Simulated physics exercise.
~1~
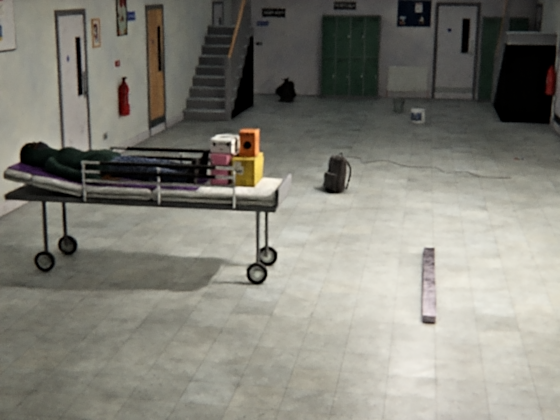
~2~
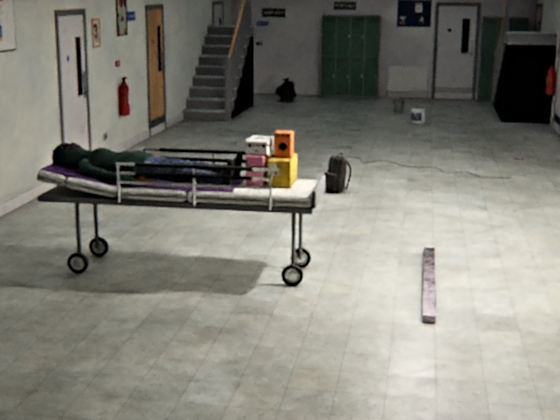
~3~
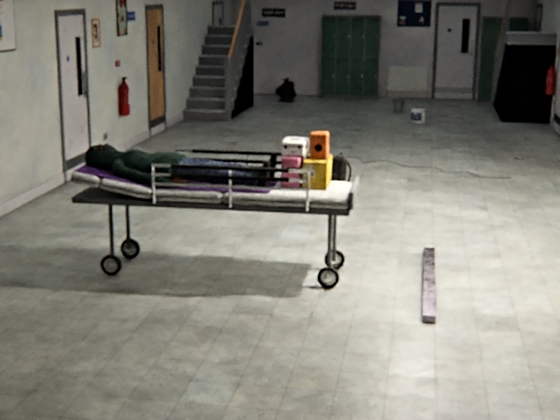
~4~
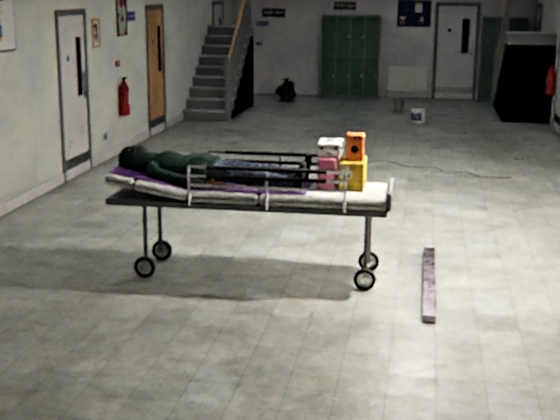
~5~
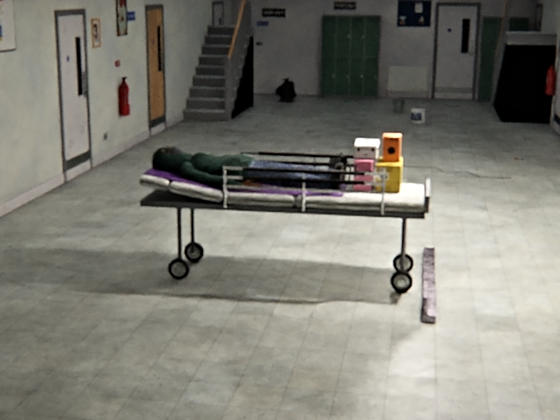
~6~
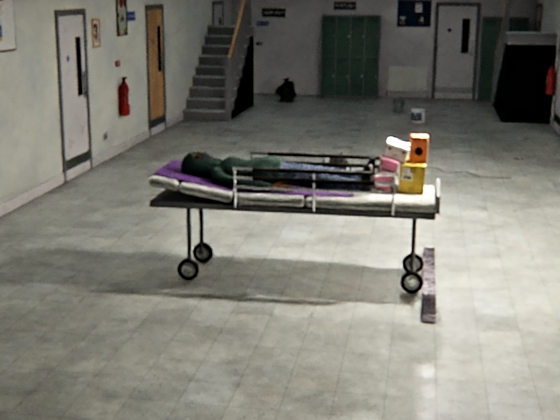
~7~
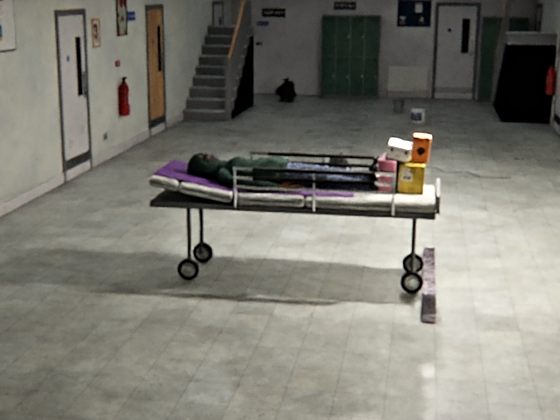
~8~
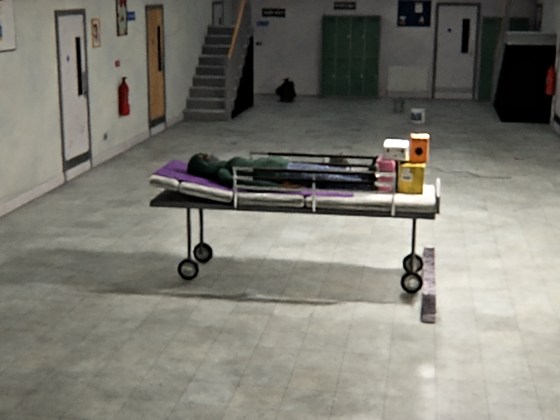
Hospital corridor with a trolley carrying a lying person and stacked boxes rolling right, stopping at a floor strip, boxes staying aboard.
